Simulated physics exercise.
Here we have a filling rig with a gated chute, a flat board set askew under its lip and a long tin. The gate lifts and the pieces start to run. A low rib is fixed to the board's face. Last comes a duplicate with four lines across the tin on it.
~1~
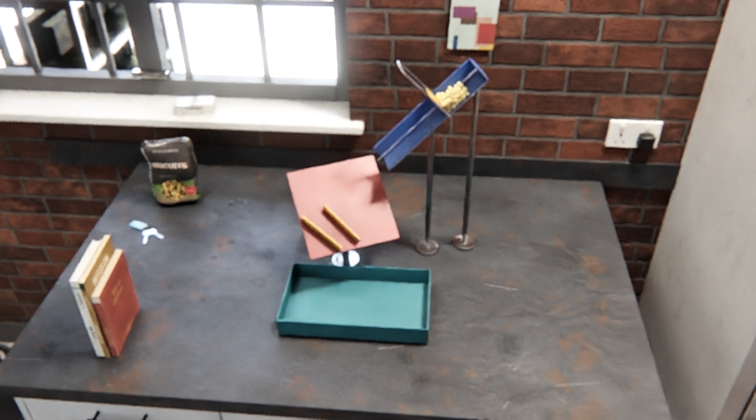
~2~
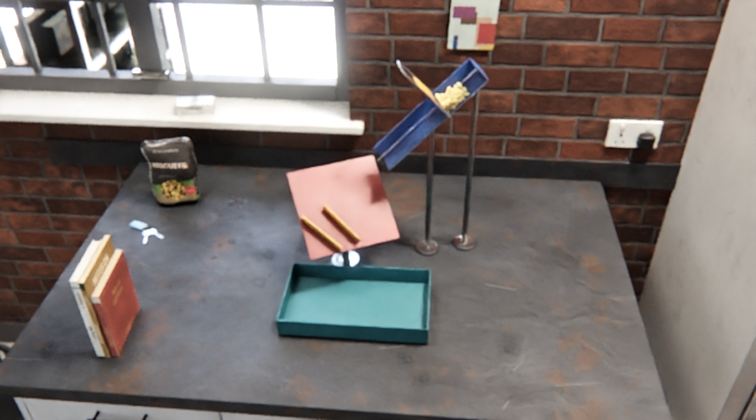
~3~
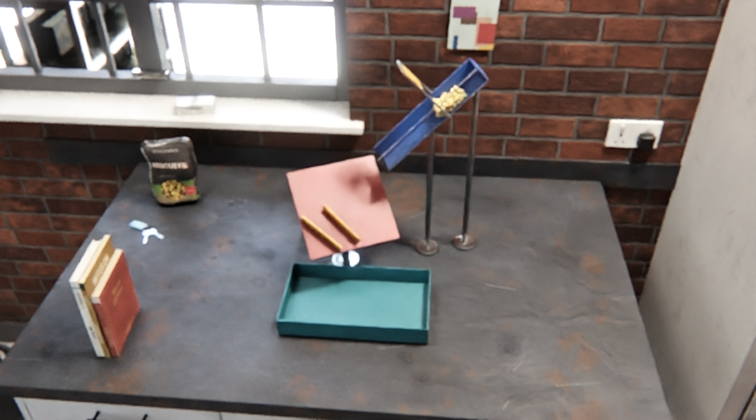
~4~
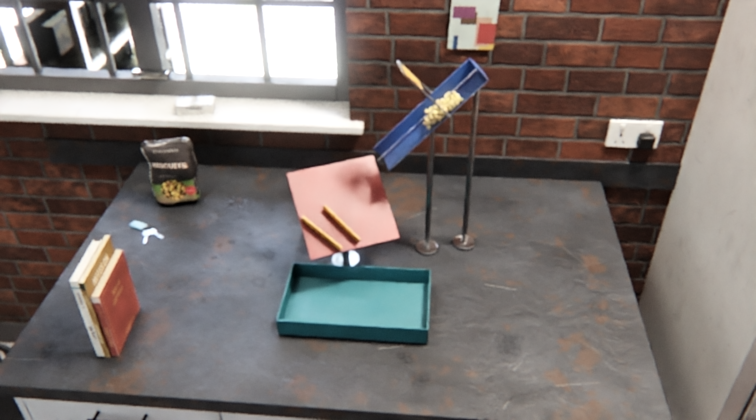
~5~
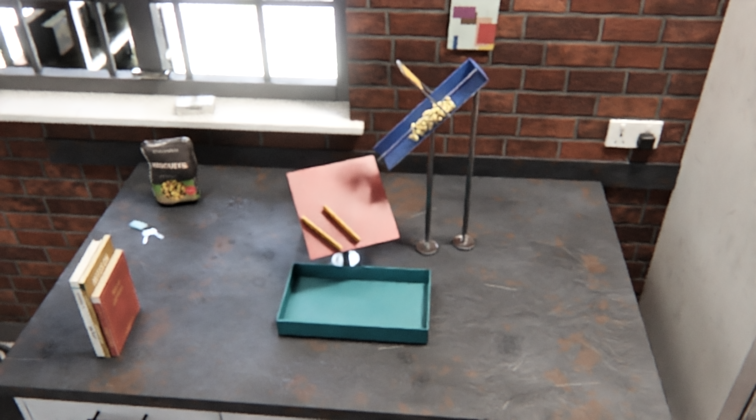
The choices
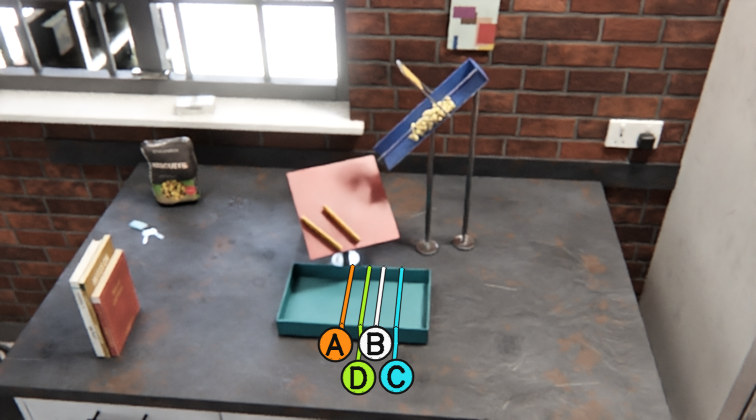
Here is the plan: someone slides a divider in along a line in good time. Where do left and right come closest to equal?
B works best here.
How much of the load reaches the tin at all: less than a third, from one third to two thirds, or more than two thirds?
About that: More than two thirds.
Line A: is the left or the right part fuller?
Right.
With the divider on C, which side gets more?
More lands on the left.
On the marked copy, line A crosses the front rim at (341, 324); line B crosses the front rim at (376, 326); line C crosses the front rim at (396, 327); line D crosses the front rim at (360, 325).
If A is chosen, of what is caught, only a few on the left of the divider, all but a few on the right.
If B is chosen, of what is caught, close to a third on the left of the divider, close to two thirds on the right.
If C is chosen, of what is caught, all but a few on the left of the divider, only a few on the right.
If D is chosen, of what is caught, only a few on the left of the divider, all but a few on the right.
